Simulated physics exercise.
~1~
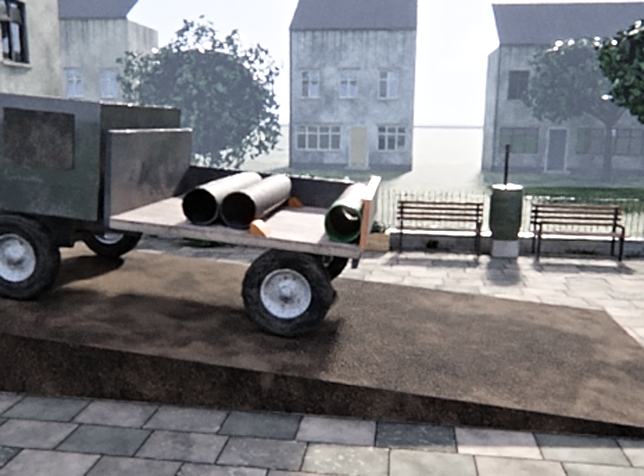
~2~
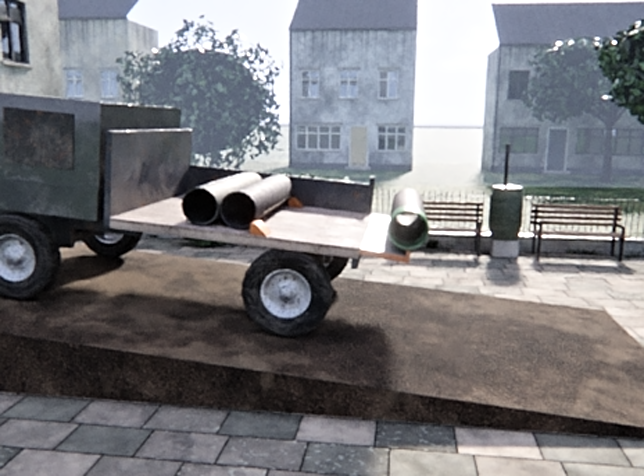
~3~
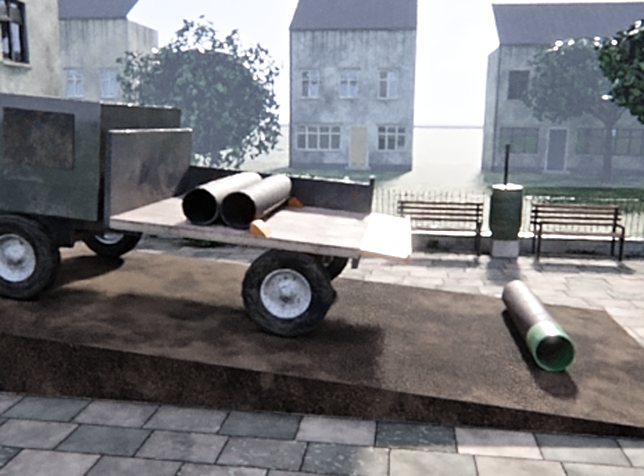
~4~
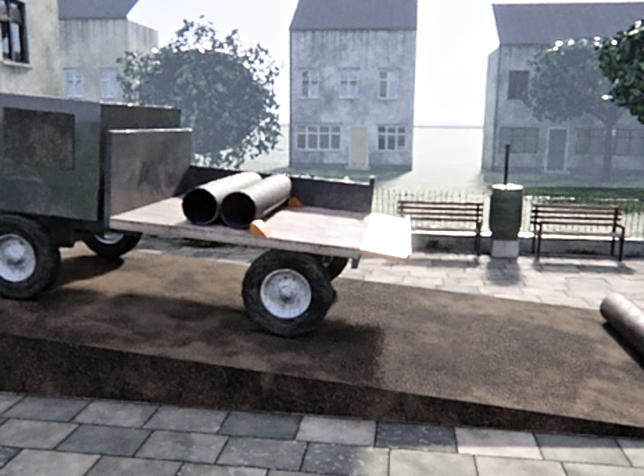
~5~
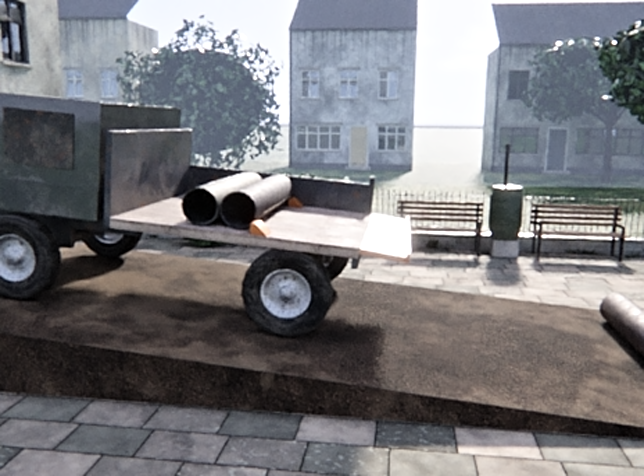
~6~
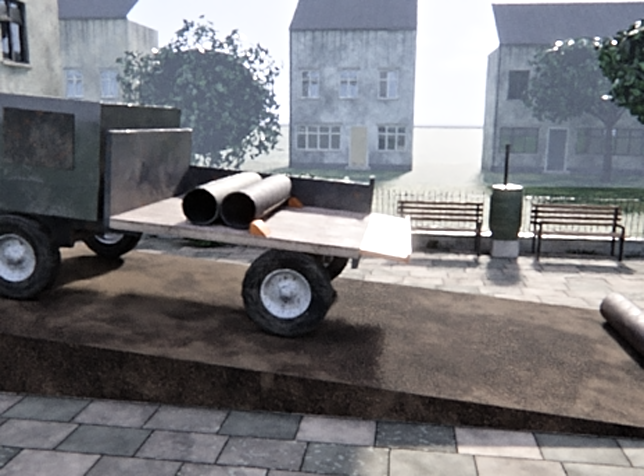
On a dirt slope in a town square, a parked truck's tailgate dropped open and the green-ended pipe behind the orange chock rolled right, fell off the back and came to rest at the right edge, while two other pipes stayed aboard.
